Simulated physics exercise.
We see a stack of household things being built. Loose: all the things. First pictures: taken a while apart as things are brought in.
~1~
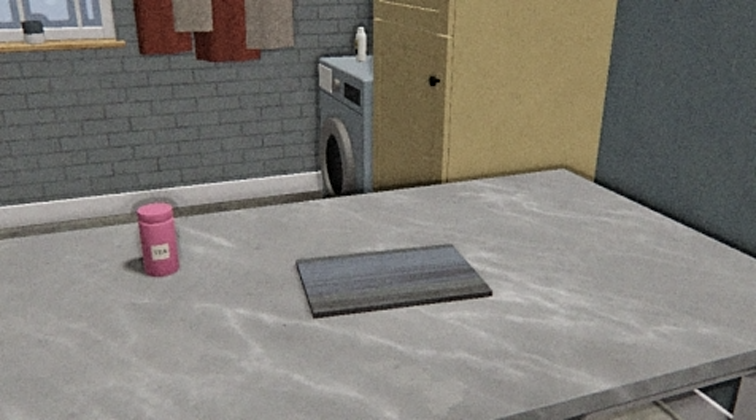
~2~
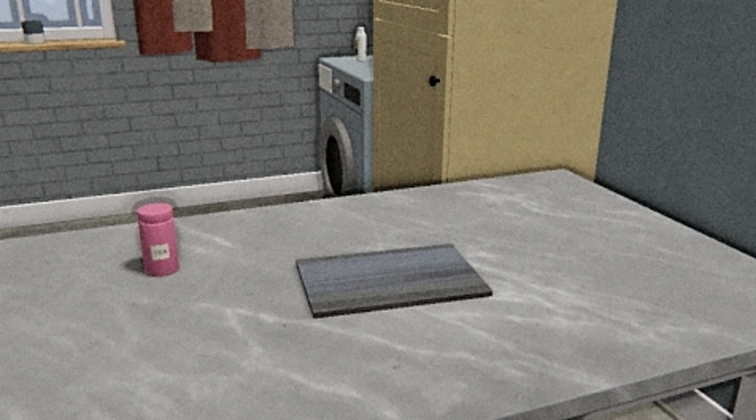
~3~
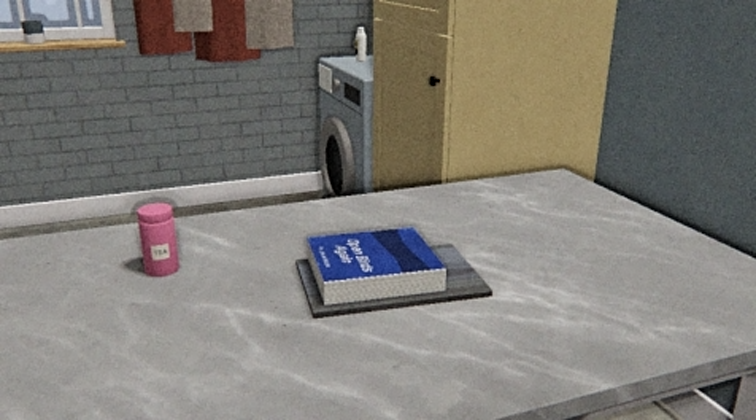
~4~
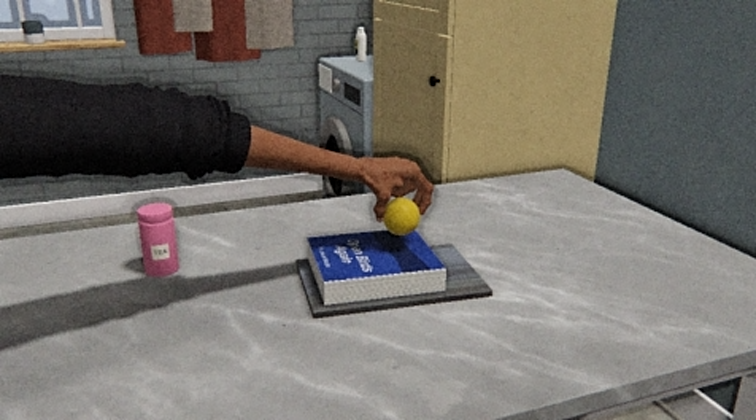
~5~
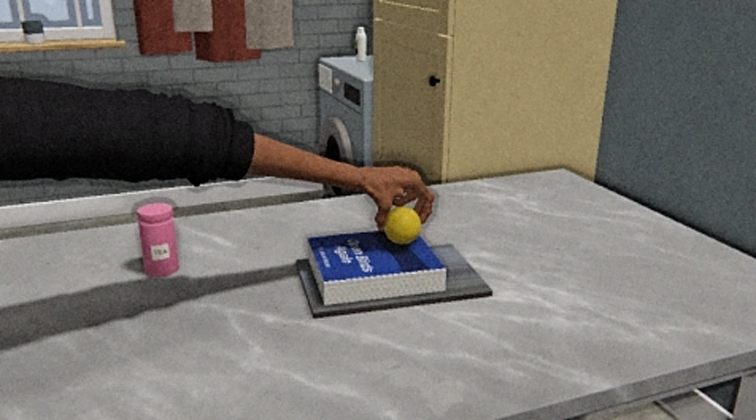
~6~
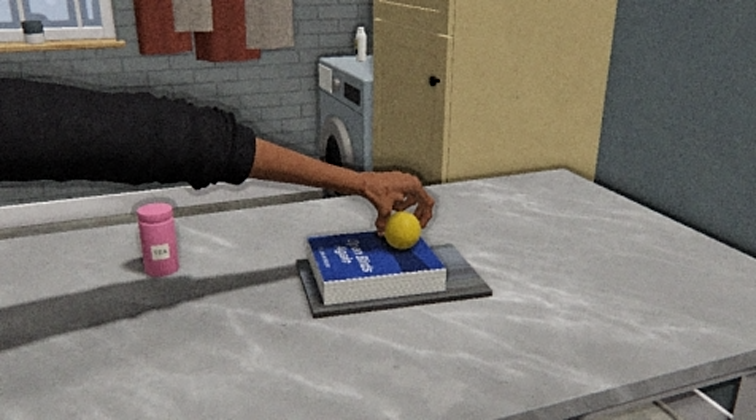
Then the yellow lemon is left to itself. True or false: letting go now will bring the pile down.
False.
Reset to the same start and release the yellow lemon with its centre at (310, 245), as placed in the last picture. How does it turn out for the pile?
In the end the pile crashes down.
Then, 0.20 s later than the last frame, all is still.
Then, 0.40 s later than the last frame, yellow lemon resting near (402, 230).
When it is over, all 4 as before. End places, in pixels of the last picture, yellow lemon near (402, 230). The pile holds.
